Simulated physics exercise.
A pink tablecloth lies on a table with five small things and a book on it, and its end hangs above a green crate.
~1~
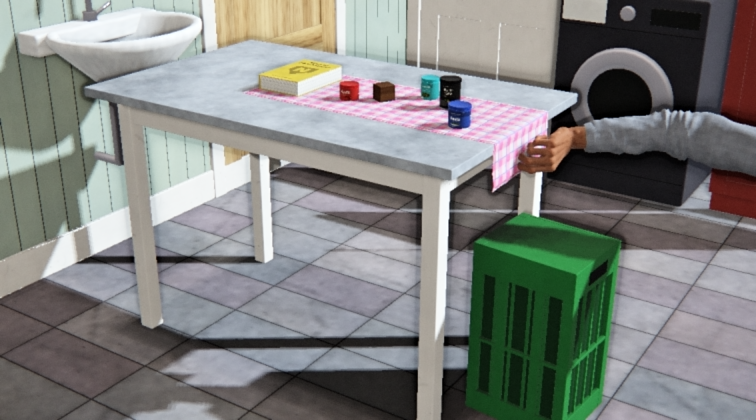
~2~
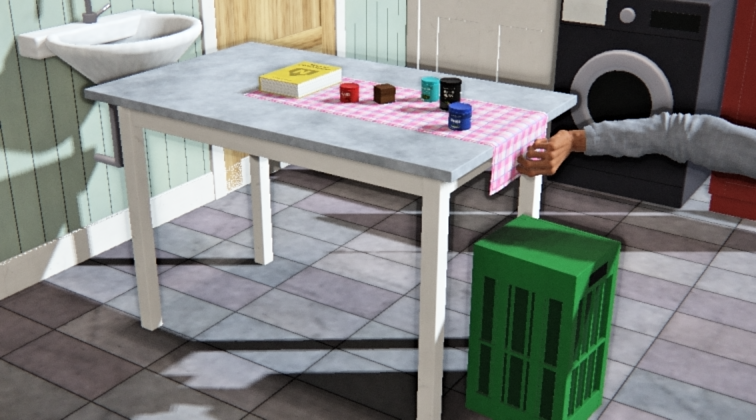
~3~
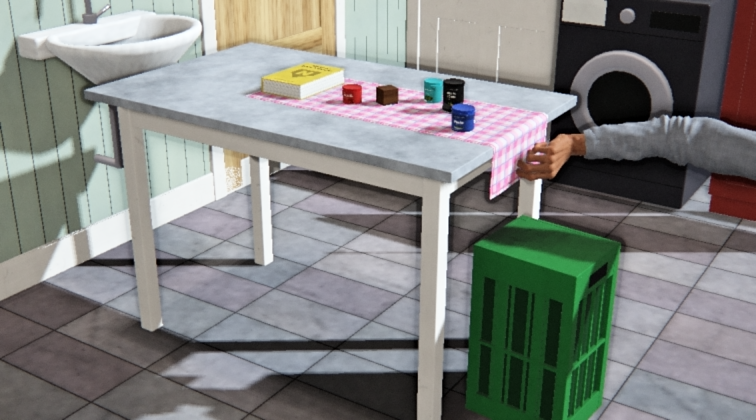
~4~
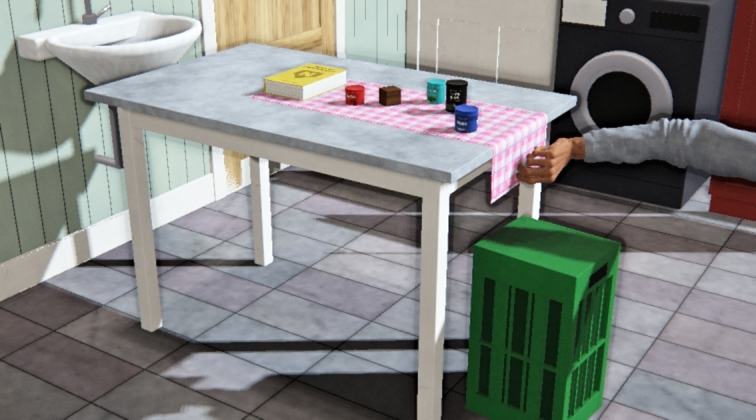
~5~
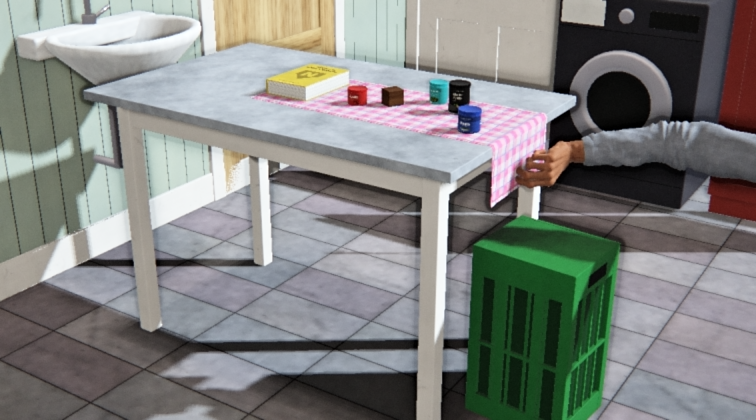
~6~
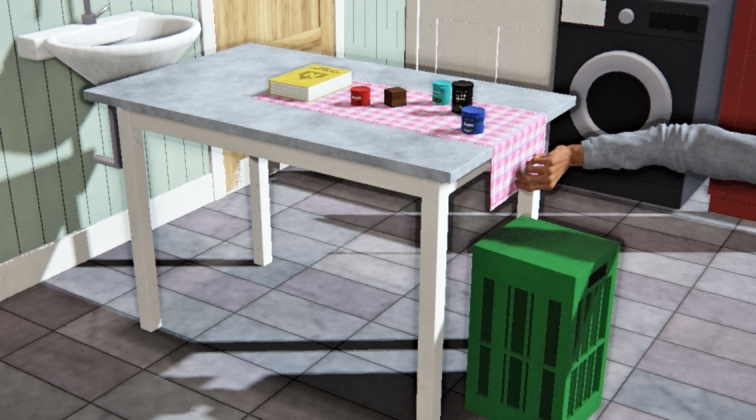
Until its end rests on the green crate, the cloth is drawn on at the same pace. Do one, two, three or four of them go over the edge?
One of them does.
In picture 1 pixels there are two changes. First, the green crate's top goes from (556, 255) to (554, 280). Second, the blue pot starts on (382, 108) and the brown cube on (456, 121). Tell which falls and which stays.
The blue pot? Safe. The brown cube? Lost.
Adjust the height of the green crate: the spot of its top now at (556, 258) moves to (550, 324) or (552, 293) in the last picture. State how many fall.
Counting them gives 3 and 2.
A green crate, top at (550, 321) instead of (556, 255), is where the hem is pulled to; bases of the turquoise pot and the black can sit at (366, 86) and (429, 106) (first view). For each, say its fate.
The turquoise pot stays aboard; the black can is lost.
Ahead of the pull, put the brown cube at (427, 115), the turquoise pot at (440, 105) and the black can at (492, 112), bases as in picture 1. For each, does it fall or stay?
Brown cube: Stays. Turquoise pot: Stays. Black can: Goes.
Soon after, hem near (517, 211); all still up.
After that, hem on the crate; blue pot gone.
In the end, hem on the crate; blue pot gone. Over the edge go one.
